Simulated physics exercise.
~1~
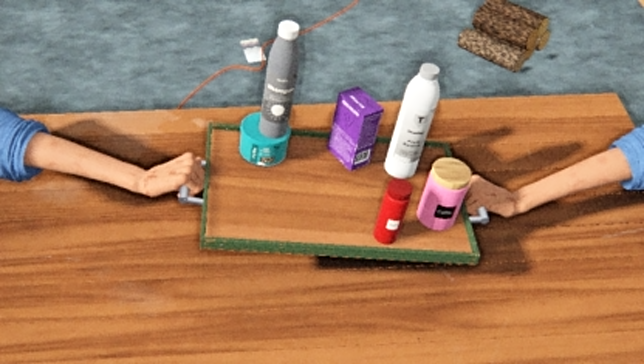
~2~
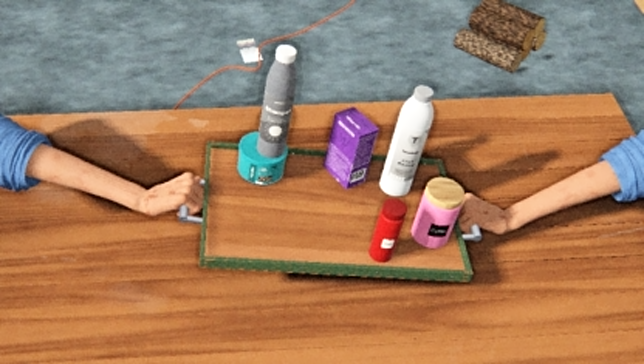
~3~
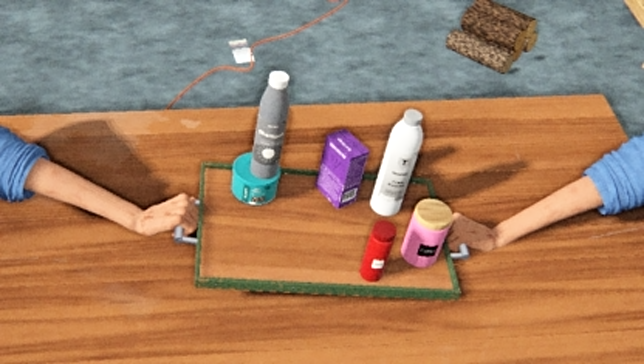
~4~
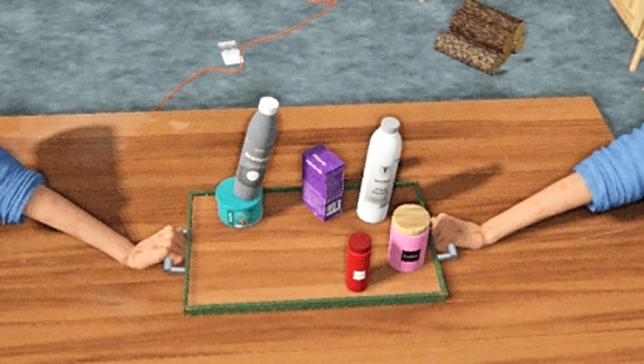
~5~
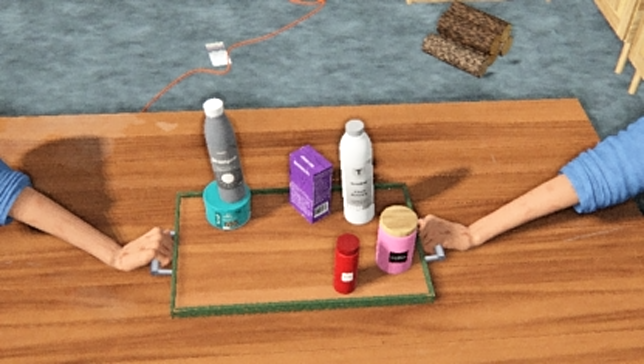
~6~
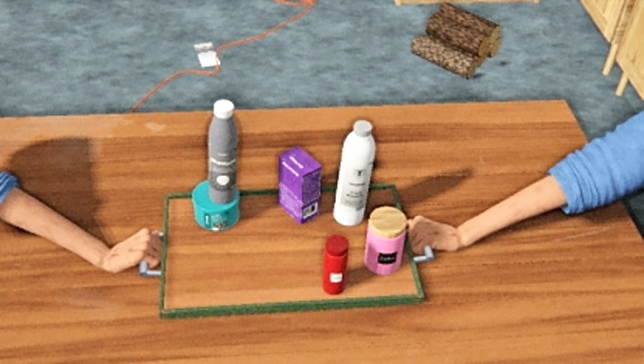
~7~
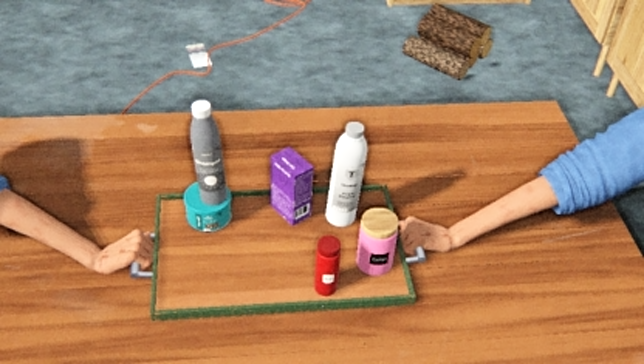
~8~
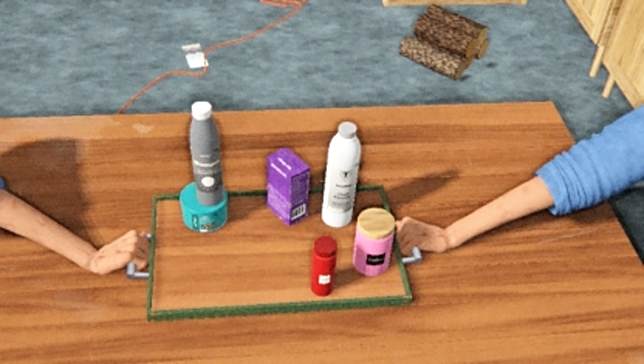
A grey bottle stands on a turquoise tub at the left of a green-rimmed tray, seen from above over a wooden table, with two hands gripping the side handles. A purple carton and a white bottle stand toward the back, with a pink jar and a red shaker at the front right. The hands lower the tilted tray, its load leaning with it, until it lies flat on the table. The grey bottle rocks slightly on the tub and settles upright. The view drifts right, and everything ends standing on the tray, the hands still at the handles.
